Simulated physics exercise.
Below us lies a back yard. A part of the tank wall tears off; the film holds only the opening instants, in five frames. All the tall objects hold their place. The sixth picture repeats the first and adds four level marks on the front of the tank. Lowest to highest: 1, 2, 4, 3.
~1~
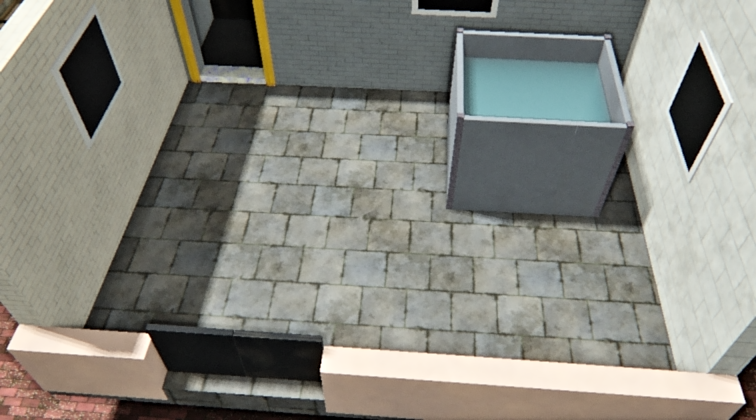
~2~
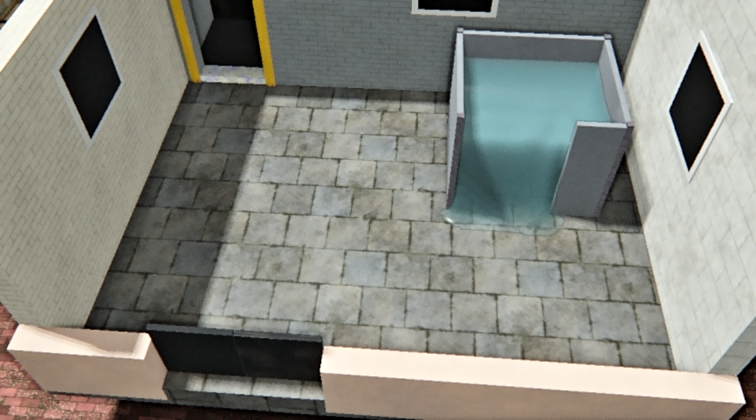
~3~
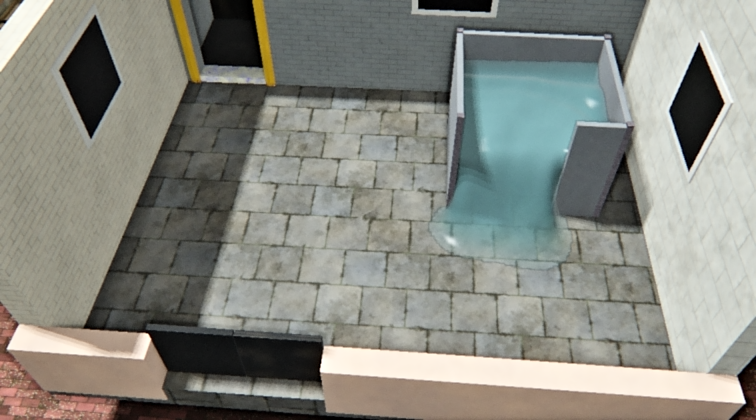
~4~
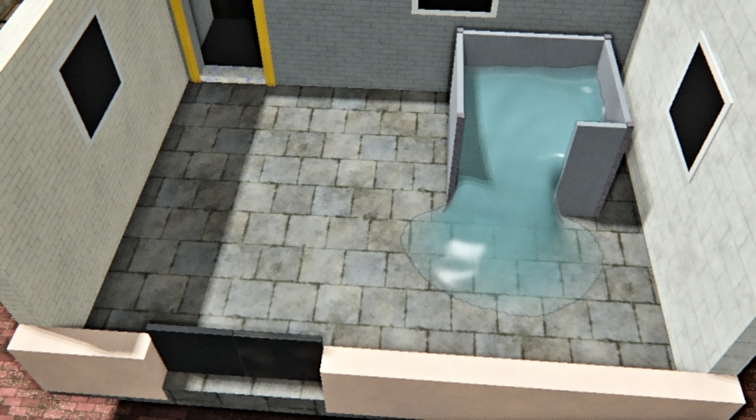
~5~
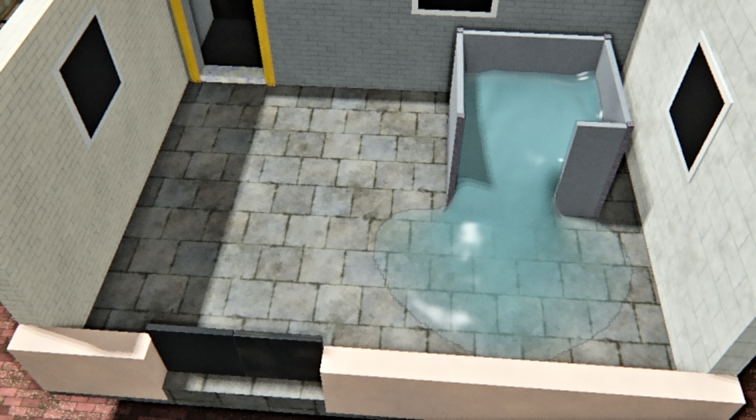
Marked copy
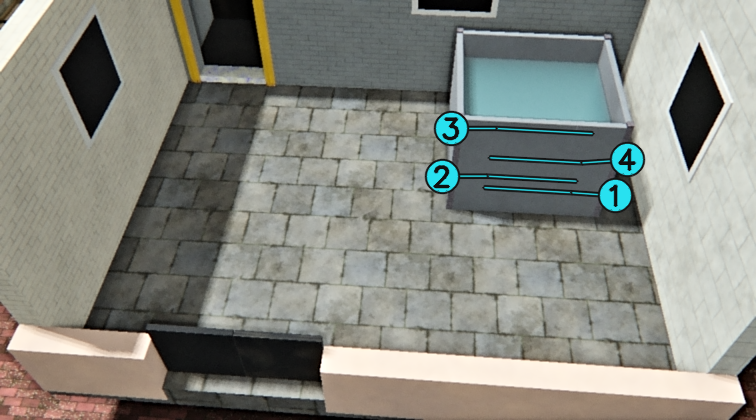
Water sat still in a gray tank in the back yard until part of the tank's front was suddenly open, then it poured out and spread in a widening, rounded pool across the stone paving.
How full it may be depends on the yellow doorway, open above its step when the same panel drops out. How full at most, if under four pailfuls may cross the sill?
2.
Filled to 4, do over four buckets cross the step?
Yes, that goes wrong.
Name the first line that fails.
That is line 4.
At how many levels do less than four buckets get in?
Two of them.
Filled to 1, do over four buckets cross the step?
No.
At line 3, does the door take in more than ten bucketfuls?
Yes, clearly.
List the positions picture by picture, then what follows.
Water in the tank at rest, its middle at (533, 97); foot of the yellow doorway at (234, 83); shut gate at (237, 337).
Water covers 2 % of the ground and shows as far out as (555, 226).
Water covers 4 % of the ground and shows as far out as (548, 261).
Water covers 10 % of the ground and shows as far out as (535, 309).
Water covers 17 % of the ground and shows as far out as (414, 296).
On the marked copy, 1 at (528, 190); 2 at (531, 178); 3 at (543, 131); 4 at (536, 160); from the bottom up 1, 2, 4, 3.
If 1 is chosen, nothing gets over.
If 2 is chosen, a bucket or two gets in.
If 3 is chosen, dozens of bucketfuls pour in.
If 4 is chosen, about 11 bucketfuls get in.
